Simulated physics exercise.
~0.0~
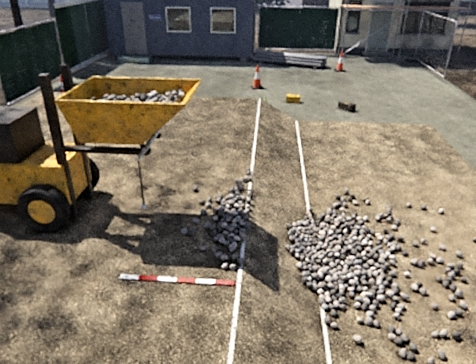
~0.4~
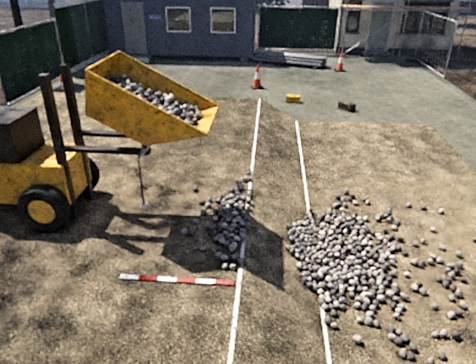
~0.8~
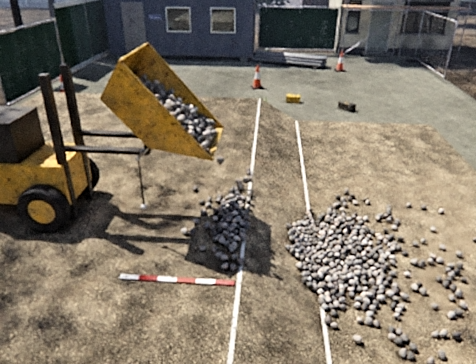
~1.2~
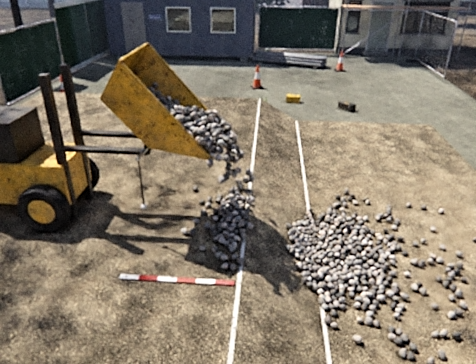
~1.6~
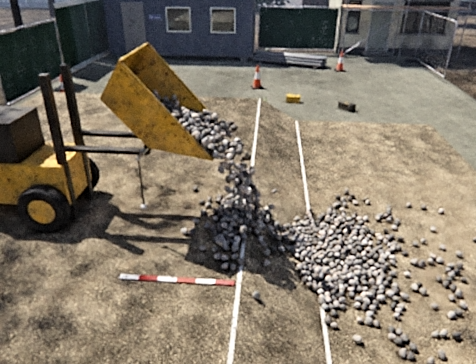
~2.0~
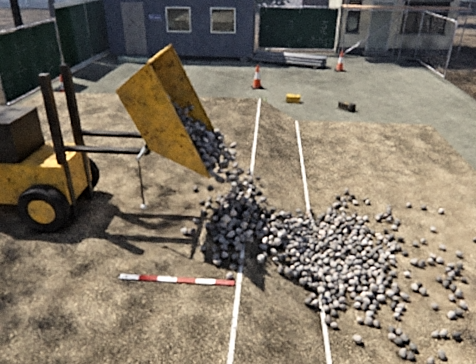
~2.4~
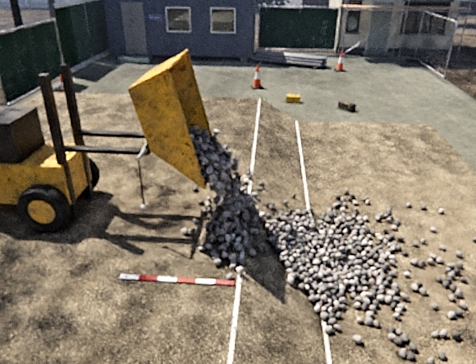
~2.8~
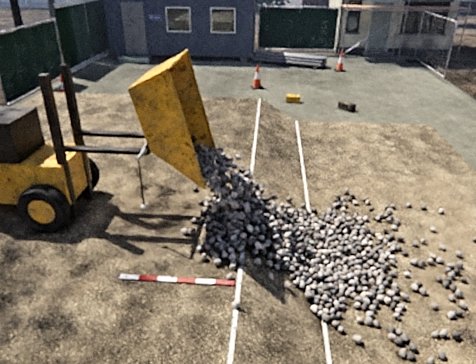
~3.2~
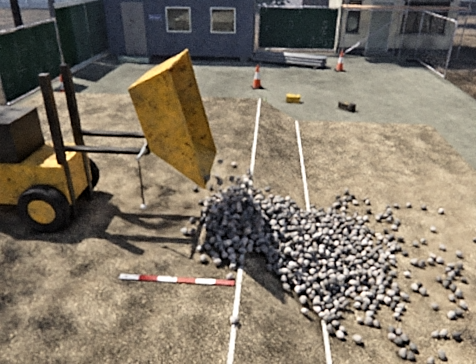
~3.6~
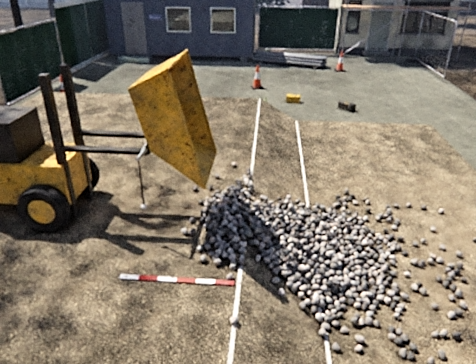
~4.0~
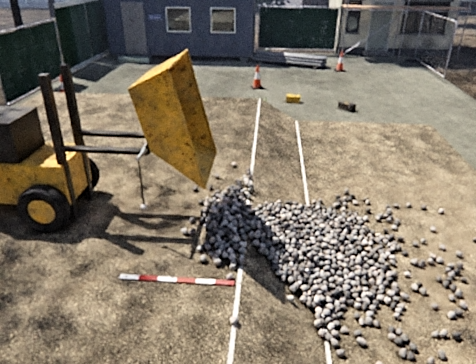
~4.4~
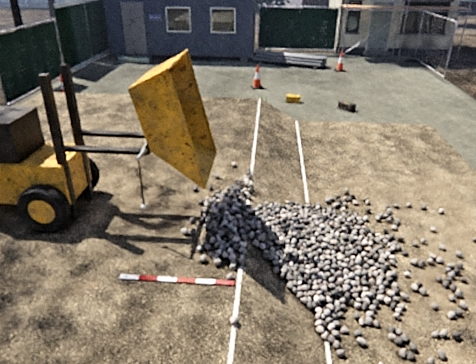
A yellow skip on a forklift tips grey cobbles onto the bank, joining the earlier heap.
